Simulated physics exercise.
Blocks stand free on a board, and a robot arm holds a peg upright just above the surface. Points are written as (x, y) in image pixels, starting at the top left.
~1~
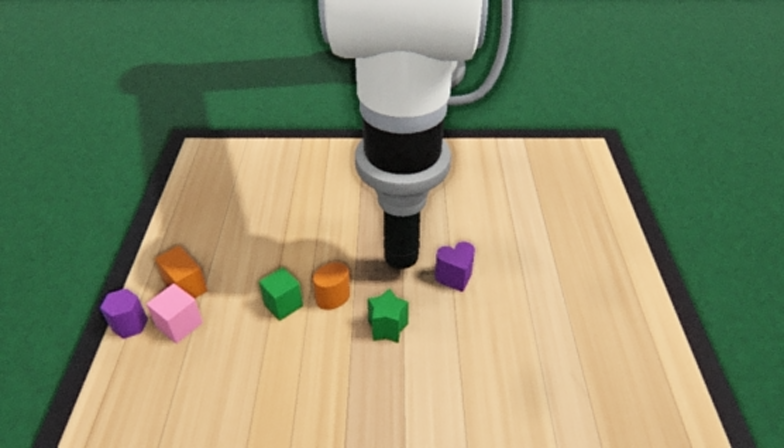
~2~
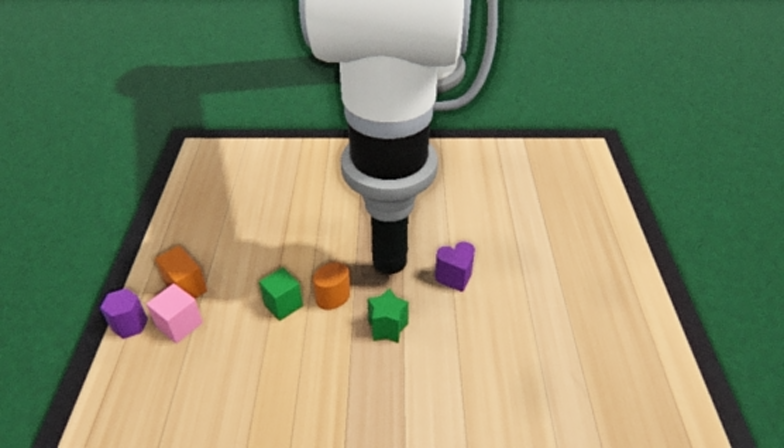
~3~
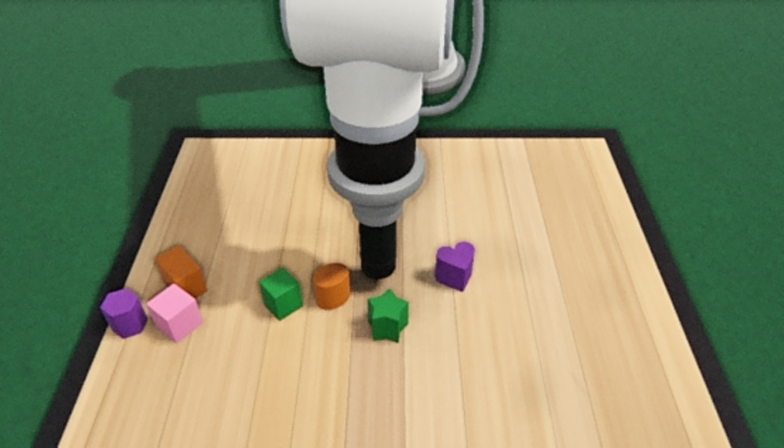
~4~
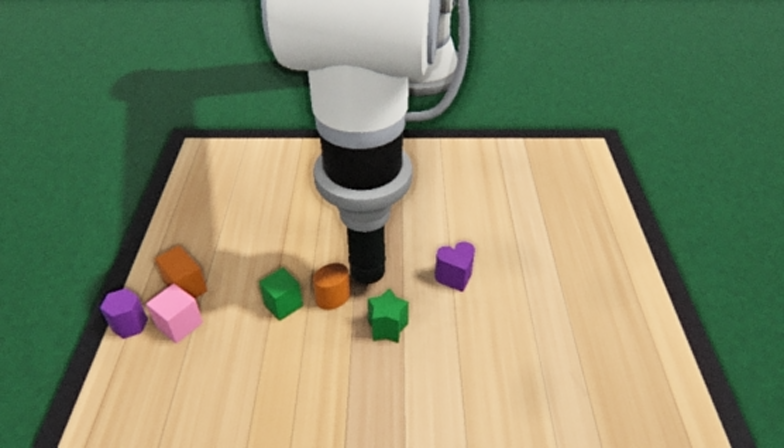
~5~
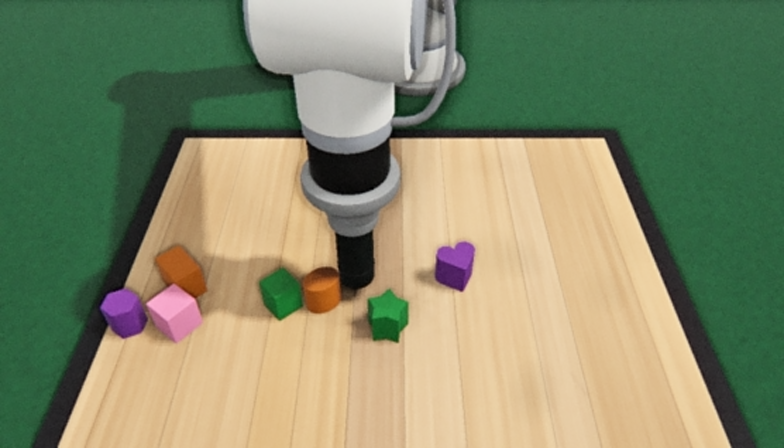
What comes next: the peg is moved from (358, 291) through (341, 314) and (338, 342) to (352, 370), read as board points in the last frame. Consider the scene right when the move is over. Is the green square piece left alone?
In short: No.
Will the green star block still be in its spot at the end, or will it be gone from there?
Not moved.
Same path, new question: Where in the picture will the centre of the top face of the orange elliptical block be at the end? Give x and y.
It is at (296, 301).
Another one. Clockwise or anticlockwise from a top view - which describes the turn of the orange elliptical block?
From above, clockwise.
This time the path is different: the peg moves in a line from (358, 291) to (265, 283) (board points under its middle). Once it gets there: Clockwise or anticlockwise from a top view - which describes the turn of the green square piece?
From the top: Clockwise.
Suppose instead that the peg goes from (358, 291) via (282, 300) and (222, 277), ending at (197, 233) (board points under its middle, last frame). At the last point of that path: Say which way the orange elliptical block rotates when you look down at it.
In a top view, it turns counterclockwise.
What follows on the original path. Halfway along, peg at (336, 314); green square piece at (265, 284), turned 35° clockwise; orange elliptical block at (296, 301), turned 45° clockwise.
At the end, peg at (350, 356); green square piece at (265, 284), turned 35° clockwise; orange elliptical block at (296, 301), turned 45° clockwise; green star block unmoved.
